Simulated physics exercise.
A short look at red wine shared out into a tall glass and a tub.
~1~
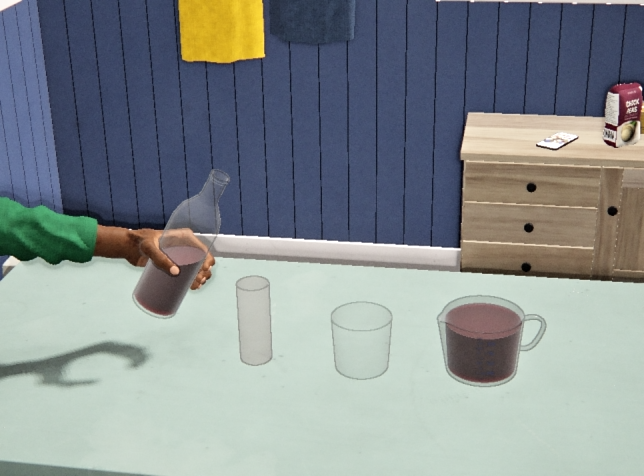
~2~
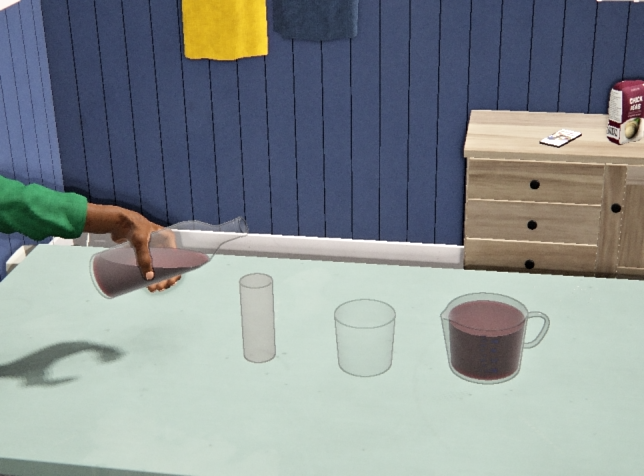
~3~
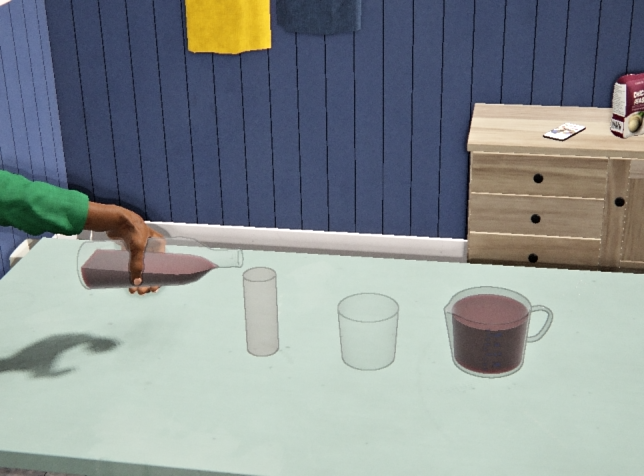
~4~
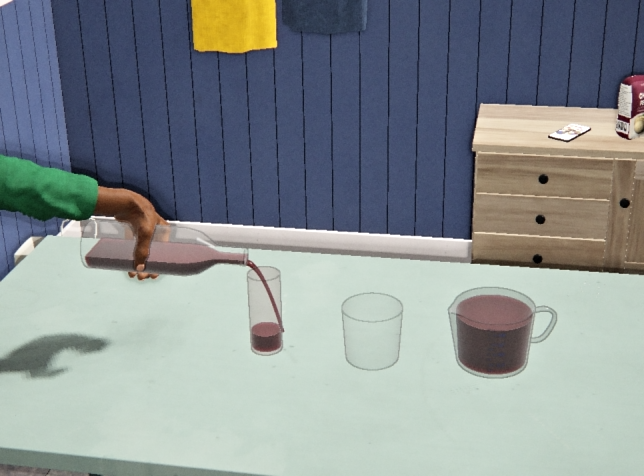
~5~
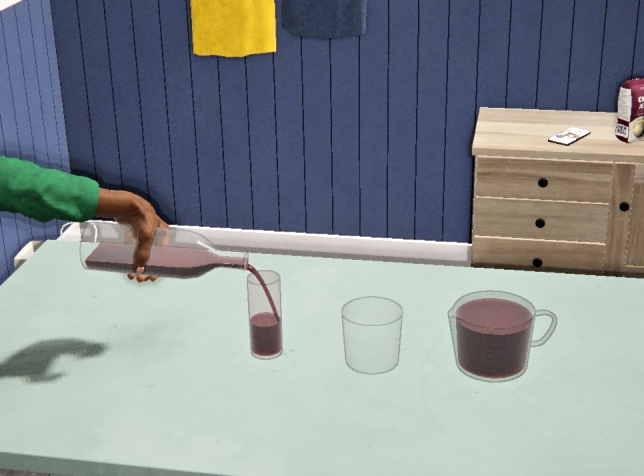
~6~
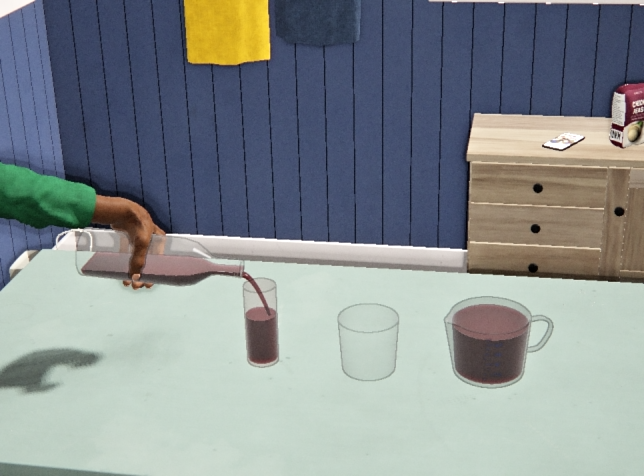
The clip shows a hand in a green sleeve tilting a clear bottle of dark red liquid and pouring a stream into a tall glass, whose level rises, beside an empty tub and a nearly full measuring jug.
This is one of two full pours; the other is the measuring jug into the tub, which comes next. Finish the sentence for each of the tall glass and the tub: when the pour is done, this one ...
The tall glass runs over; the tub runs over.
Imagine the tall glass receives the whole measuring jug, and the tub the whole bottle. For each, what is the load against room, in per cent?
Respectively 330 and 80 percent.
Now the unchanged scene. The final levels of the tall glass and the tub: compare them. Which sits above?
That would be in the tall glass.
Soon after, the tall glass is full to the brim and has run over.
In the end, the tall glass is full to the brim and has run over; the tub is full to the brim and has run over.
